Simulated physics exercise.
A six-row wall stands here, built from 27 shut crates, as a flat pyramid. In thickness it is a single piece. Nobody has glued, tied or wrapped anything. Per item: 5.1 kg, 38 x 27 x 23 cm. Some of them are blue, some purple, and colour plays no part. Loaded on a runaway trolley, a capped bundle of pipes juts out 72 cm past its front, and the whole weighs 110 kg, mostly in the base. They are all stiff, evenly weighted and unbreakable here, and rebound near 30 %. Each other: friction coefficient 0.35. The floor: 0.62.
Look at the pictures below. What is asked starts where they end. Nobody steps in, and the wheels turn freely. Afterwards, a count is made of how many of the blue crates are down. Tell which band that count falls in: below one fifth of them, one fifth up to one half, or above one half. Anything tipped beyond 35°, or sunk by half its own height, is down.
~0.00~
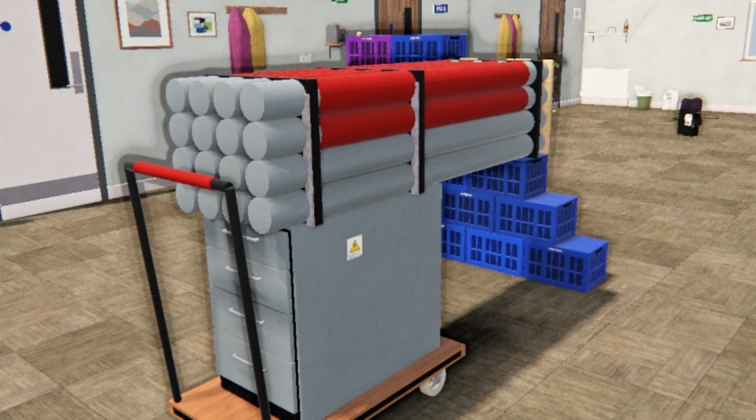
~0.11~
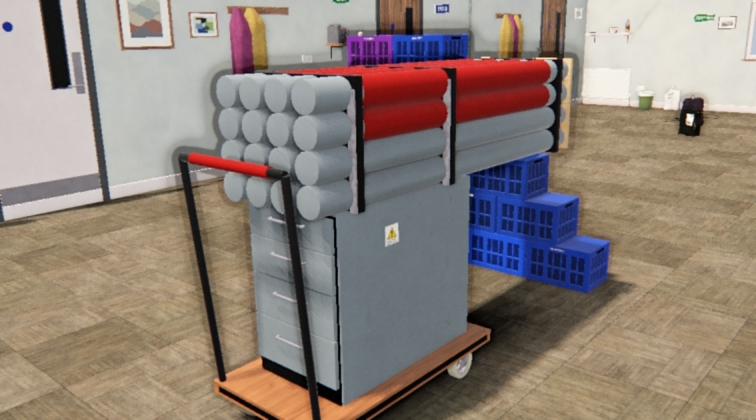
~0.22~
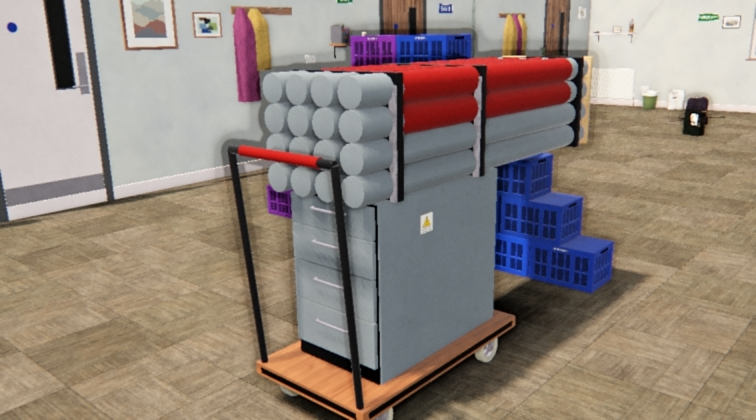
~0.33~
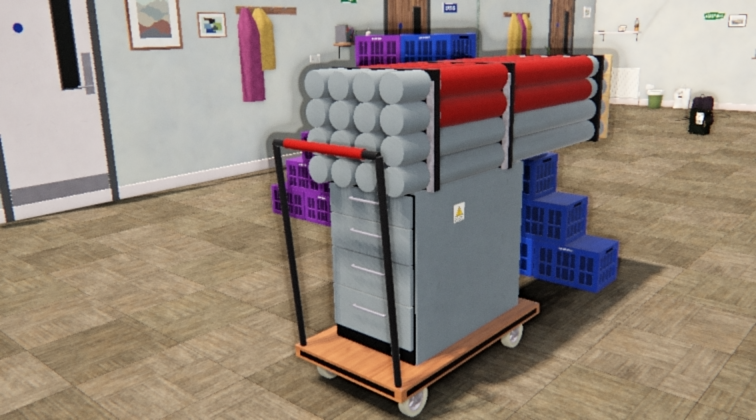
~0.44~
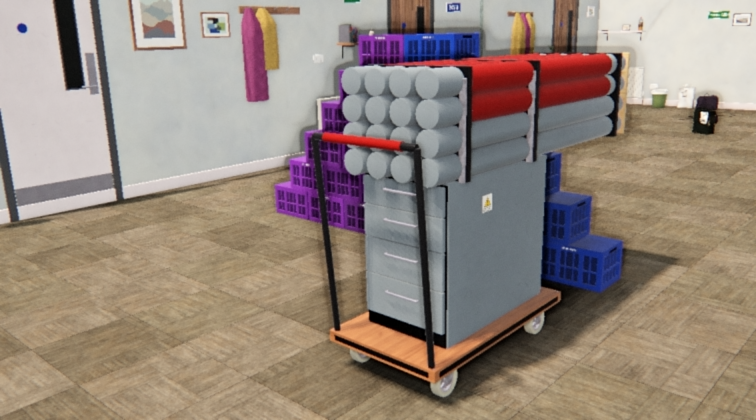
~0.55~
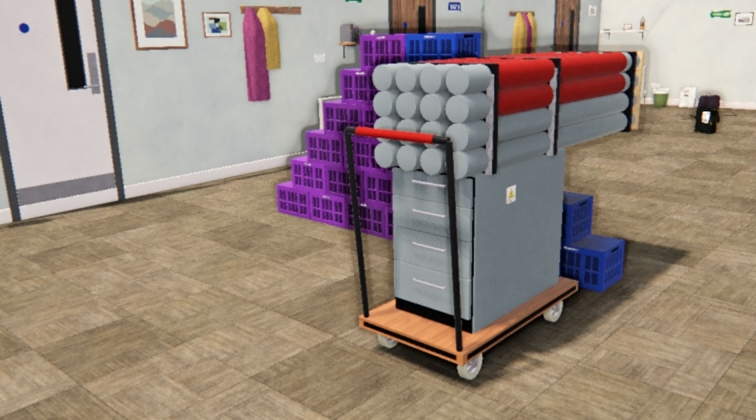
The count falls below one fifth.
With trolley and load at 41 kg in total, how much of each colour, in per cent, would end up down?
Result: Purple 0, blue 0 %.
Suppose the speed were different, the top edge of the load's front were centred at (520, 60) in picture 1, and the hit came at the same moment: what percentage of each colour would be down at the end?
Result - purple: 0%; blue: 0%.
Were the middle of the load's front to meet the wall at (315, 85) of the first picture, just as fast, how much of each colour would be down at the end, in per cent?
Purple 20 %, blue 0 %.
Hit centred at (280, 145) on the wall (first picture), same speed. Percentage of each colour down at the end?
Then purple would be 10 per cent down and blue 0 per cent.
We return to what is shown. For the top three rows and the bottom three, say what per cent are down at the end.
0 % and 0 %.
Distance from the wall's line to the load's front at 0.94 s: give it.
It has gone roughly 90 centimetres beyond.
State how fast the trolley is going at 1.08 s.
The trolley is doing roughly 0.8 m/s at that moment.
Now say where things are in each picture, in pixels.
In the first picture (pixels give the middle of a visible side; the camera pans a little), load (546, 90) 51 cm short of the wall; top blue crate (415, 55); top purple crate (368, 54); none has stirred.
The second picture shows load (566, 87) 33 cm short of the wall; top blue crate (417, 55).
The third picture shows load (586, 84) 15 cm short of the wall; top blue crate (420, 54).
The fourth picture shows load (606, 81) 26 mm into the wall's line; top blue crate (425, 54).
The fifth picture shows load (624, 78) 20 cm into the wall's line; top blue crate (428, 54).
The sixth picture shows load (638, 76) 37 cm into the wall's line; top blue crate (430, 53); top purple crate (382, 53); none has stirred.
After 0.84 s, load 80 cm past the wall's line, still rolling; none of the 12 blue crates down (0 of 27 in all colours); top blue crate unmoved.
After 0.94 s, load 90 cm past the wall's line, still rolling; none of the 12 blue crates down (0 of 27 in all colours); top blue crate unmoved.
After 1.08 s, load 1.01 m past the wall's line, still rolling; none of the 12 blue crates down (0 of 27 in all colours); top blue crate unmoved.
After 1.28 s, load 1.10 m past the wall's line, still rolling; none of the 12 blue crates down (0 of 27 in all colours); top blue crate 26 mm from its place.
In the end (2.2 s), load 1.03 m past the wall's line, still rolling; none of the 12 blue crates down (0 of 27 in all colours); top blue crate 26 mm from its place; top purple crate unmoved. That is 0 per cent. From the last view, middles, top blue crate near (445, 52), top purple crate near (396, 52).
